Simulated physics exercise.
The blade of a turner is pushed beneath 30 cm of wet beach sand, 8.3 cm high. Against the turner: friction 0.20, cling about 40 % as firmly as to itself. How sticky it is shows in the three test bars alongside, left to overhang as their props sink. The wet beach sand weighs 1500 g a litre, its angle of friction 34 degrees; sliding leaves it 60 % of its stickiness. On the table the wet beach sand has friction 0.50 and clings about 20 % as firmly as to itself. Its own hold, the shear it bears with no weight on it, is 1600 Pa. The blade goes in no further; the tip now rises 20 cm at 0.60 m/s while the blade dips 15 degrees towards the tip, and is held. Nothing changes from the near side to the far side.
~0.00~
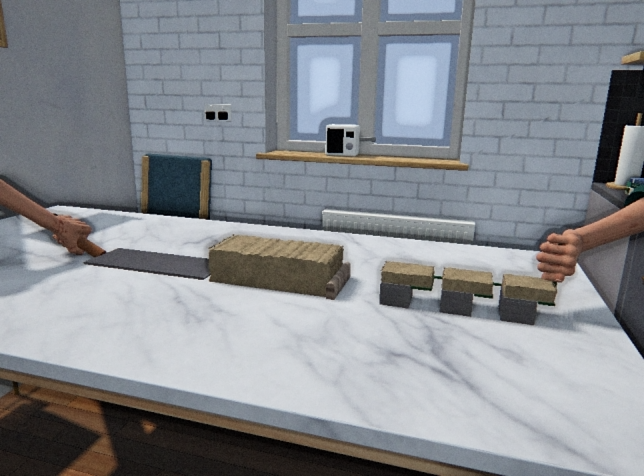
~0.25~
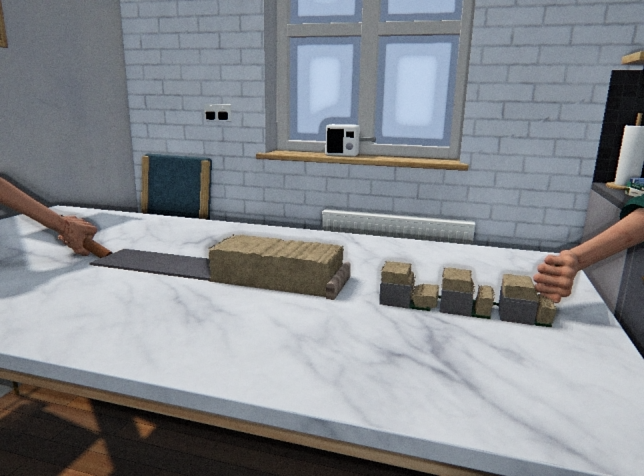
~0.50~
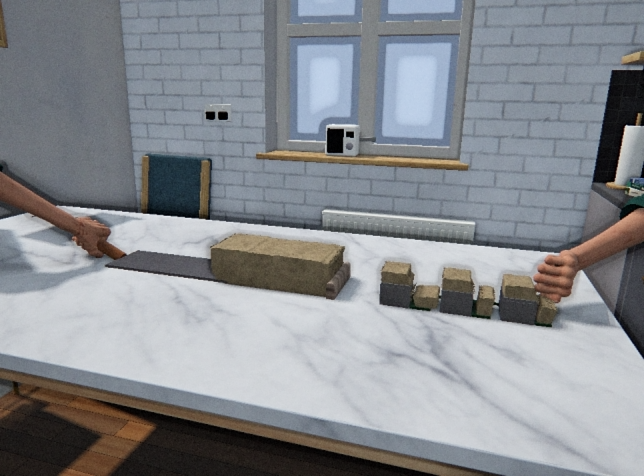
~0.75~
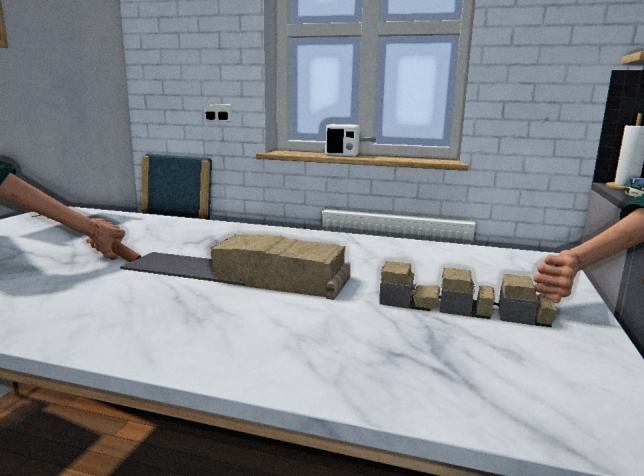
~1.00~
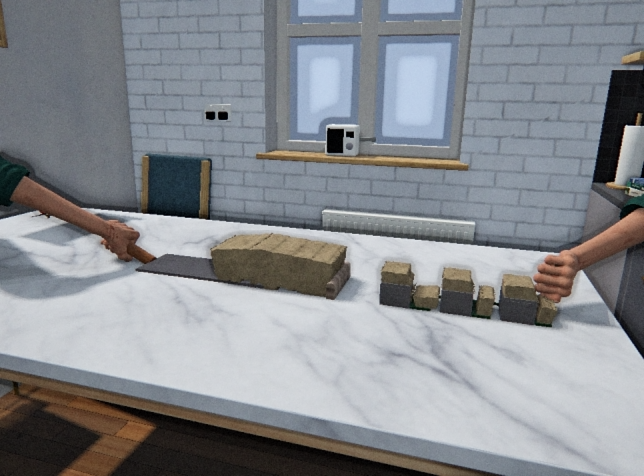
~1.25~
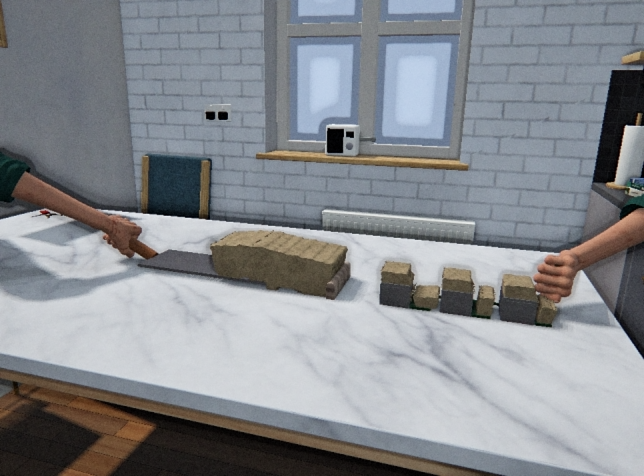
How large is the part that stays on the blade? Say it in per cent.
About 35 %.
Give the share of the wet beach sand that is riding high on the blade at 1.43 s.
About 45 %.
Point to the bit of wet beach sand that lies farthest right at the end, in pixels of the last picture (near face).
At about (385, 304).
By 1.43 s, the tip is 11 cm up.
By 1.63 s, the tip is 20 cm up and 37 % is riding high on the blade.
By 1.84 s, the tip is 20 cm up and 35 % is riding high on the blade.
By 2.05 s, the tip is 20 cm up and 35 % is riding high on the blade.
By 2.40 s, at the end, the tip is 20 cm up and 35 % is riding high on the blade.
